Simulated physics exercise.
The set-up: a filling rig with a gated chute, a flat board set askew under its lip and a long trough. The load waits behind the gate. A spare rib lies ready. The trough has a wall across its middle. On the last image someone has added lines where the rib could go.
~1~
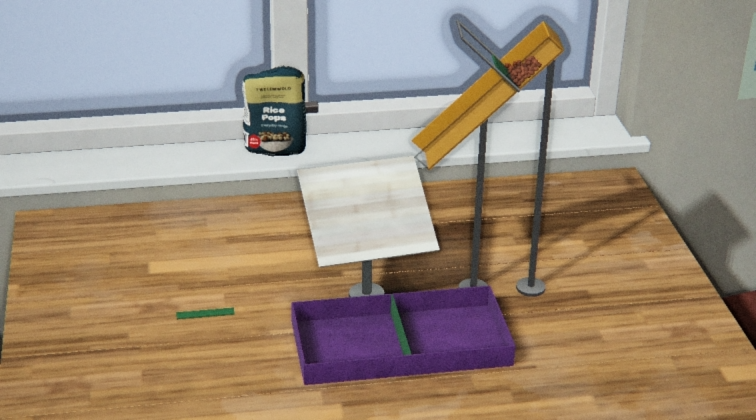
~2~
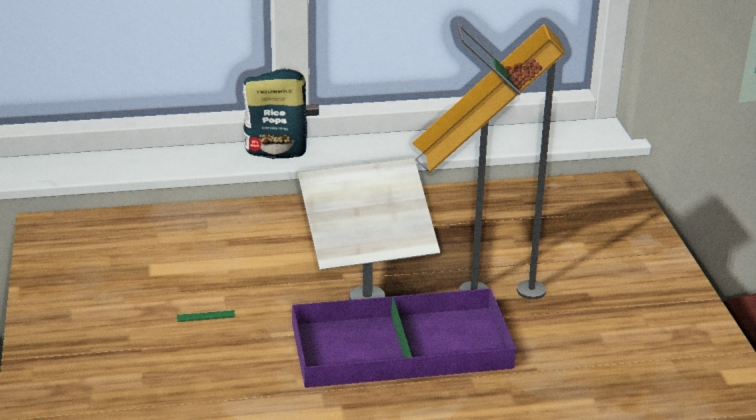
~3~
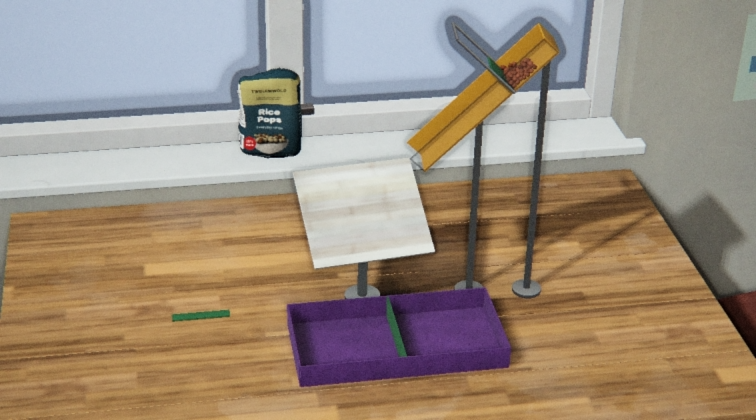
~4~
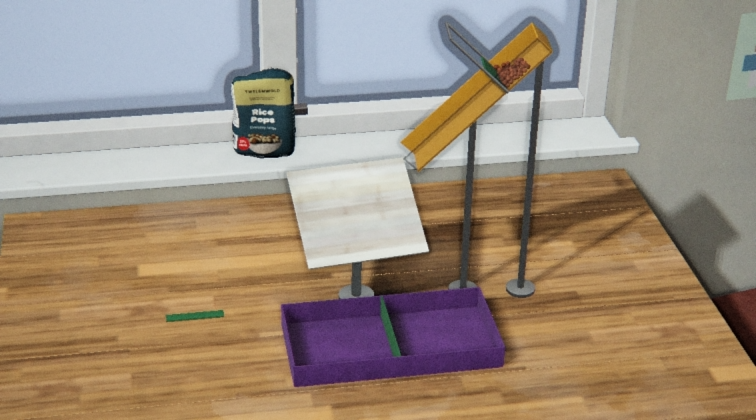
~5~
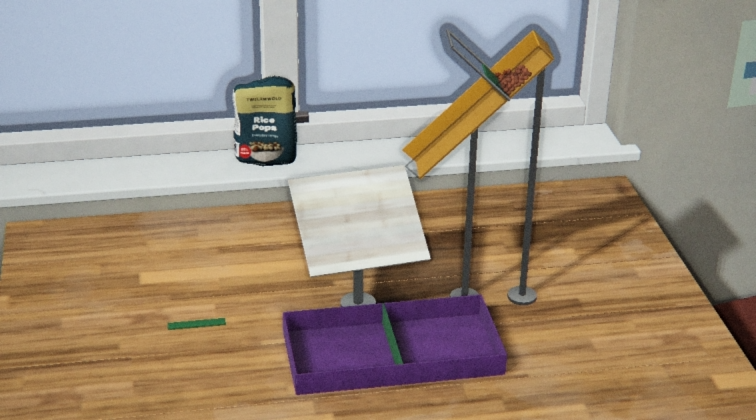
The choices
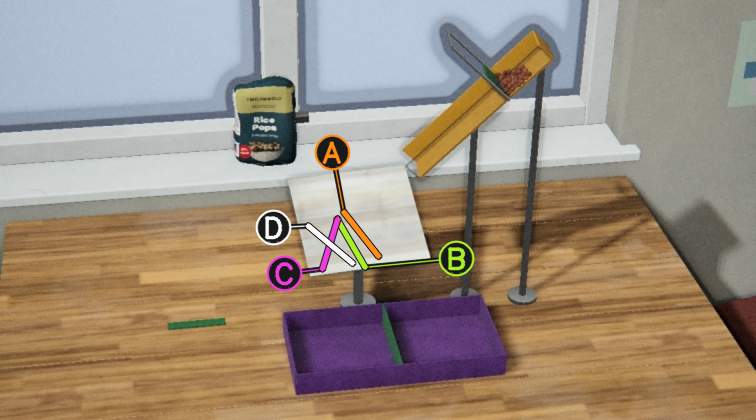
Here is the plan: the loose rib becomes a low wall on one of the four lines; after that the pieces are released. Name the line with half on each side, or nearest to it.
It is B.
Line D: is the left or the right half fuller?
Left.
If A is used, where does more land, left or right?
Right.
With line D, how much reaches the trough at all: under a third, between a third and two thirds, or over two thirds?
Over two thirds.
On the marked copy, line A from (343, 212) to (378, 256); line B from (337, 219) to (365, 267); line C from (337, 218) to (322, 269); line D from (308, 225) to (352, 263).
For line A, of what is caught, about a tenth in the left half, almost all in the right.
For line B, of what is caught, roughly two thirds in the left half, roughly a third in the right.
For line C, of what is caught, almost all in the left half, about a tenth in the right.
For line D, of what is caught, almost all in the left half, about a tenth in the right.
